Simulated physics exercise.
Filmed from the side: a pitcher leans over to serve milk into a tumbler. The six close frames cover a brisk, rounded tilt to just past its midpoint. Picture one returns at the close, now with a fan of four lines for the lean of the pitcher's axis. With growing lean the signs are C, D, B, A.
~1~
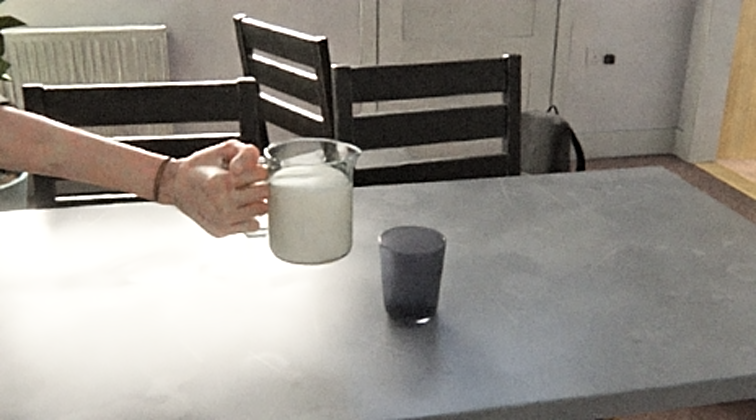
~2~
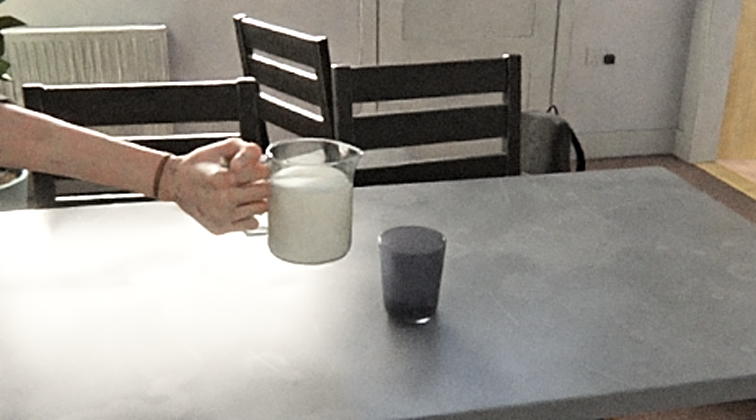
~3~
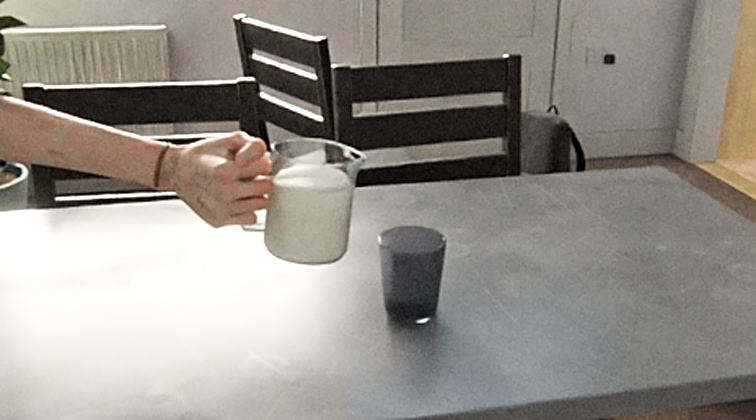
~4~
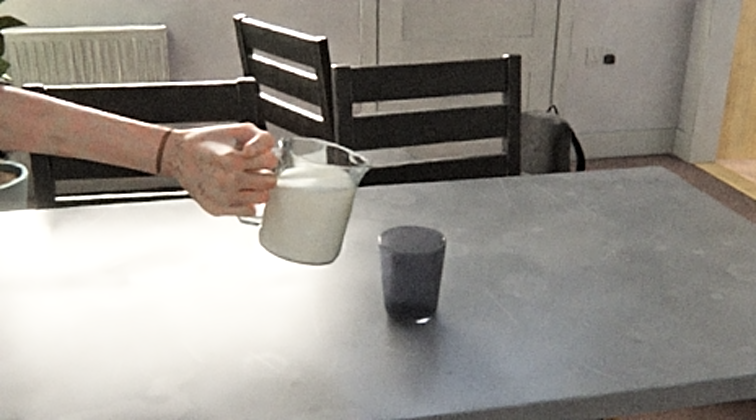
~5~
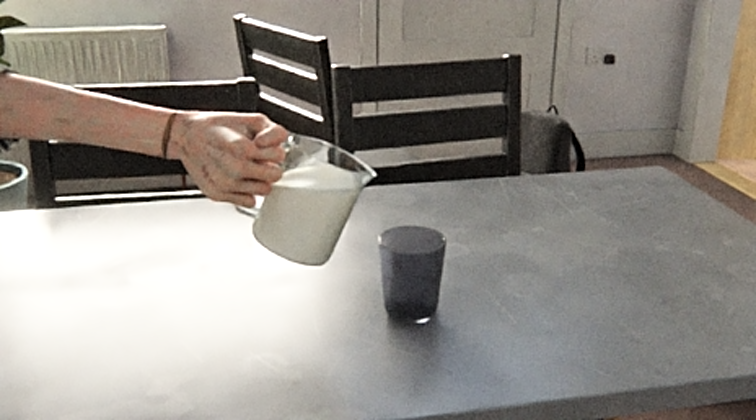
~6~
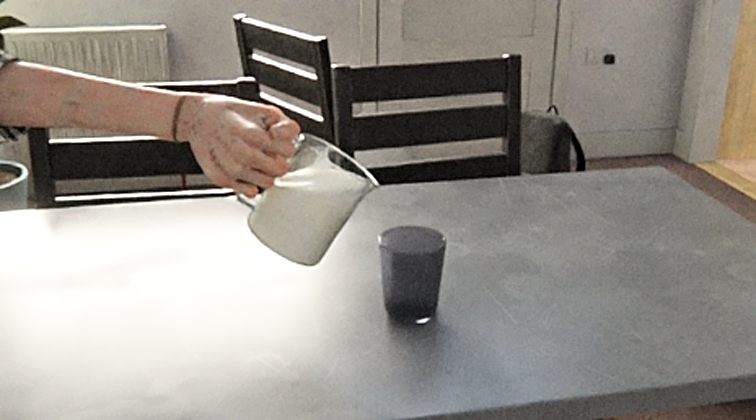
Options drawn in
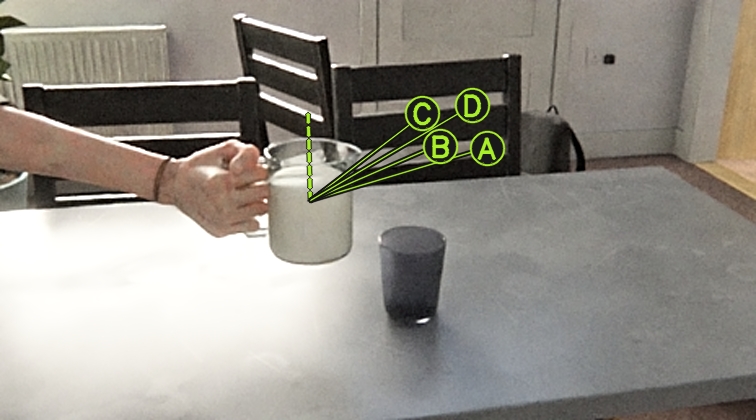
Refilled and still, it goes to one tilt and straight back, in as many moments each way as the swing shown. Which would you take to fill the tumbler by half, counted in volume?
Choose D.
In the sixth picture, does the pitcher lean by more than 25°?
Yes, it does.
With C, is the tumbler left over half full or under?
Under half.
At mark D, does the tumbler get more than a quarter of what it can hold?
Yes, it does.
In lime, A at (471, 152); B at (423, 151); C at (409, 125); D at (457, 113).
With A, the tumbler ends with about 88 % of what it can hold; 4 % of the milk is spilt.
With B, the tumbler ends with about 71 % of what it can hold.
With C, the tumbler ends with about 30 % of what it can hold.
With D, the tumbler ends with about 49 % of what it can hold.
